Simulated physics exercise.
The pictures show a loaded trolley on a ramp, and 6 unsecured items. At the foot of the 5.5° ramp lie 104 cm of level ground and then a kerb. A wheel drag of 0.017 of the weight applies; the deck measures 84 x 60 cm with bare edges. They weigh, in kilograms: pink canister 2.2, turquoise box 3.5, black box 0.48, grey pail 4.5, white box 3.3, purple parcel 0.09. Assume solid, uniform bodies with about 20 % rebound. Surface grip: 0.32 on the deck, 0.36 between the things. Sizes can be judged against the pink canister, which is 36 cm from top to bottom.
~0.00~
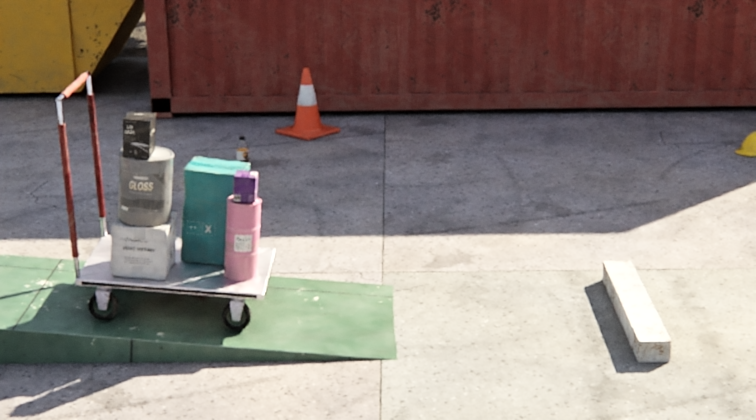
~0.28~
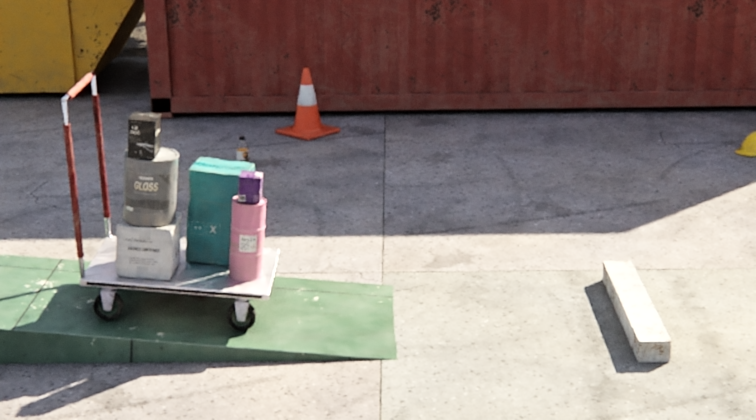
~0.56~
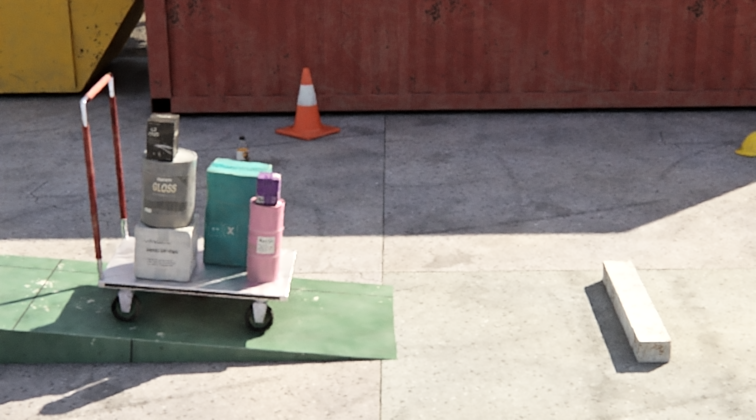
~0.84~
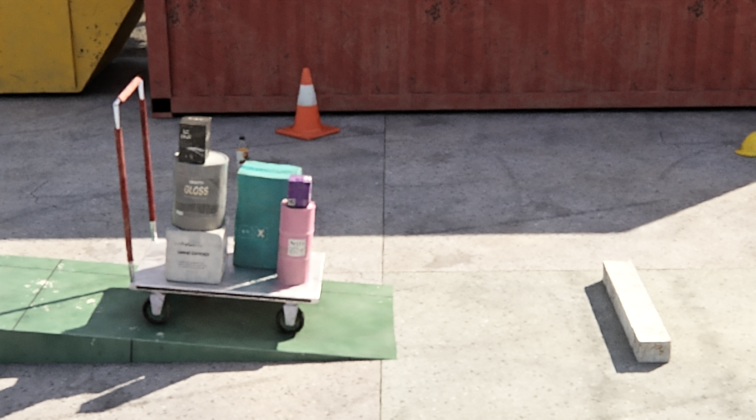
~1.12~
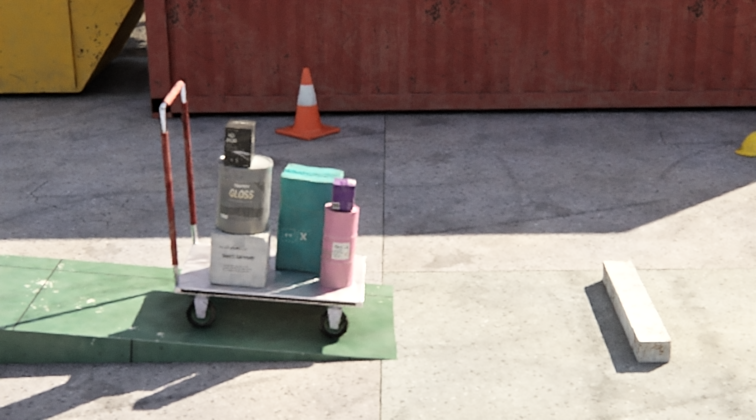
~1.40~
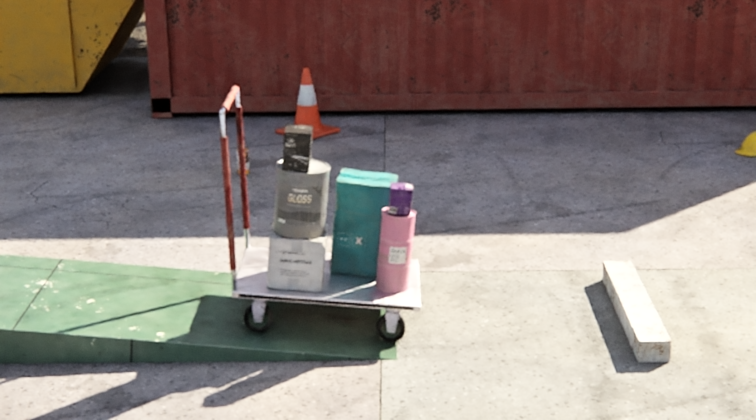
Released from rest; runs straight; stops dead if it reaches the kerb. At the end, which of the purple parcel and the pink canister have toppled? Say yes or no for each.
Purple parcel: Yes; pink canister: Yes.
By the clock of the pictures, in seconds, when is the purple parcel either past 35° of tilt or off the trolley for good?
Somewhere about 2.4 s.
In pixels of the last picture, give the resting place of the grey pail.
It settles somewhere near (559, 204).
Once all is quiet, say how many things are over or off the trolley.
The count comes out at 2.
After 2.30 s, trolley at the kerb; purple parcel moved 3 cm near (622, 197); pink canister moved 3 cm near (619, 248); black box moved 3 cm.
After 2.50 s, trolley at the kerb; pink canister and purple parcel now off the trolley; black box moved 20 cm; grey pail moved 17 cm.
After 2.70 s, trolley at the kerb; black box moved 23 cm; grey pail moved 19 cm; turquoise box moved 19 cm.
In the end (3.1 s), off the trolley and tipped over, pink canister and purple parcel; not toppled but over 10 cm from the start, turquoise box, black box, grey pail and white box. At the end, from the last picture's camera, pink canister near (700, 309).
